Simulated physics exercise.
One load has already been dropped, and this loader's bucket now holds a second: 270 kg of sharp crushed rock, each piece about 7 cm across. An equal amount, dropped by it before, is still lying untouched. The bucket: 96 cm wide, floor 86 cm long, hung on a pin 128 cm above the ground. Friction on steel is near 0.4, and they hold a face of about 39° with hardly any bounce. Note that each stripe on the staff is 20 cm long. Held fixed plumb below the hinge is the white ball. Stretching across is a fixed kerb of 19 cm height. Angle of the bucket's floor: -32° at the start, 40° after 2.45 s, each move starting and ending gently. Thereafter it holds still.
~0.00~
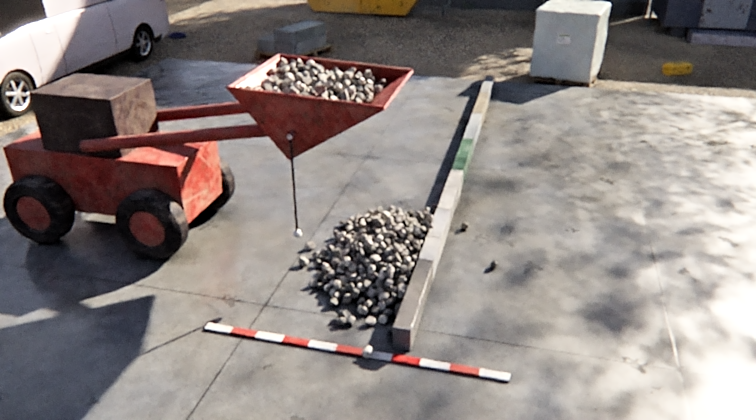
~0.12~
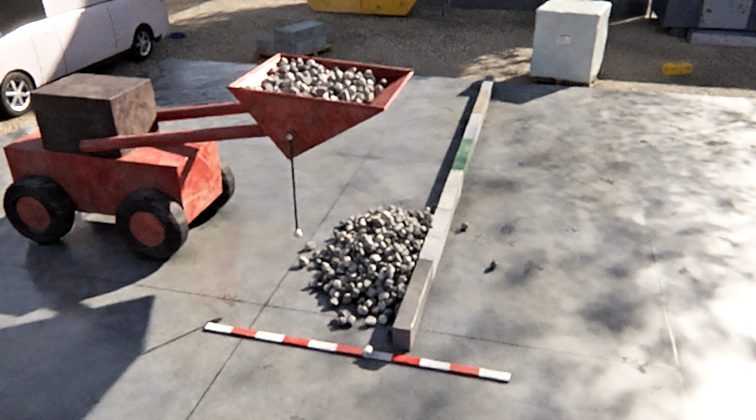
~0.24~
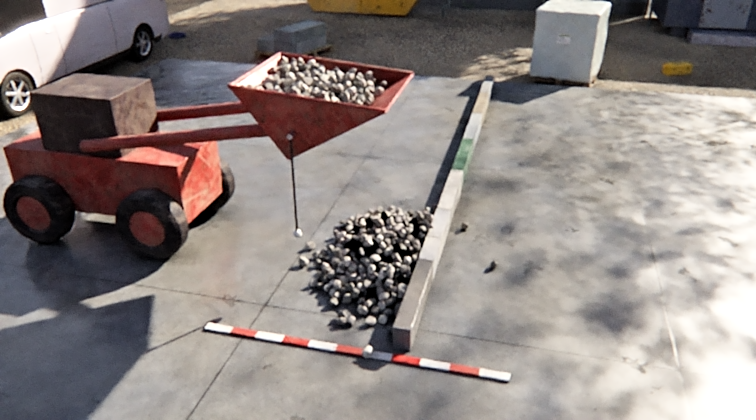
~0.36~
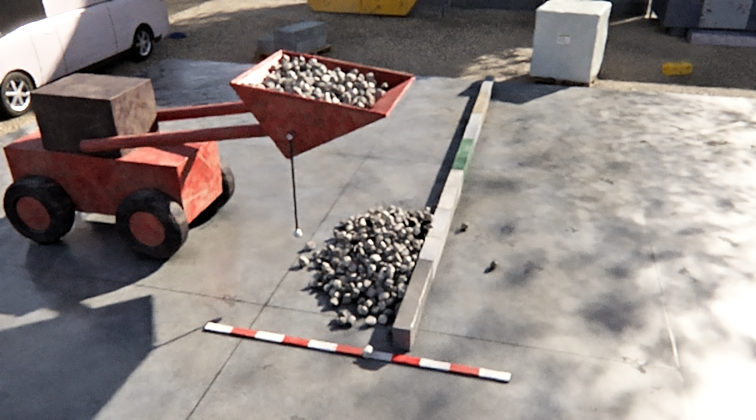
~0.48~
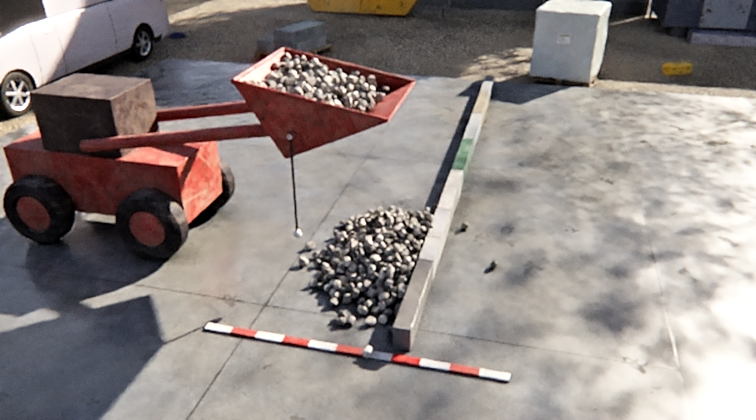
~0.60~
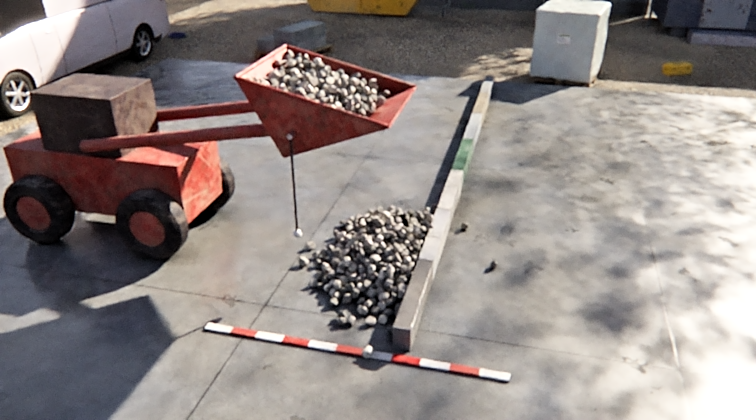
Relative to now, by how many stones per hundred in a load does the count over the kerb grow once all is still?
It grows by roughly 29 per hundred.
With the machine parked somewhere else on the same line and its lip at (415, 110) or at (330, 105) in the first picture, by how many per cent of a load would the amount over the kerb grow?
About 70 per cent from the first spot and 0 per cent from the second.
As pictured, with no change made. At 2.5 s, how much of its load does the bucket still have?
Roughly 20 per cent remains inside.
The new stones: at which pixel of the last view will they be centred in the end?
Their centre rests close to (415, 241).
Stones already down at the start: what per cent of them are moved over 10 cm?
Around 0 in a hundred.
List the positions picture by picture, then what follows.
Lip at (384, 108), floor tilted -32°, highest stones at (311, 71). The earlier load is highest near (387, 232), 28 cm above ground level, 100 % on this side of the kerb, in the first picture.
Lip at (385, 109), floor tilted -31°, highest stones at (301, 68); the stones move at 0.0 m/s on average, in the second picture.
The bucket is at -30°, its lip at (385, 112); the top of the load is at (294, 67); the stones move at 0.1 m/s on average, in the third picture.
The bucket is at -28°, its lip at (387, 116); the top of the load is at (291, 65); the stones move at 0.1 m/s on average, in the fourth picture.
The bucket is at -25°, its lip at (388, 121); the top of the load is at (288, 62); the stones move at 0.1 m/s on average, in the fifth picture.
Lip at (389, 127), floor tilted -21°, highest stones at (290, 60); the stones move at 0.1 m/s on average, in the sixth picture.
After 1.8 s the floor is at 29°; in per cent of one load, 98 in the bucket, 102 on this side of the kerb; the foremost stones are at (435, 250).
After 2.5 s the floor is at 40°; in per cent of one load, 18 in the bucket, 175 on this side of the kerb, 7 over the kerb; the foremost stones are at (486, 259).
After 2.9 s the floor is at 40°; in per cent of one load, 0 in the bucket, 179 on this side of the kerb, 21 over the kerb; the foremost stones are at (523, 262).
After 5.4 s the floor is at 40°; in per cent of one load, 0 in the bucket, 171 on this side of the kerb, 29 over the kerb; the foremost stones are at (538, 267). Net gain over the kerb, 29.
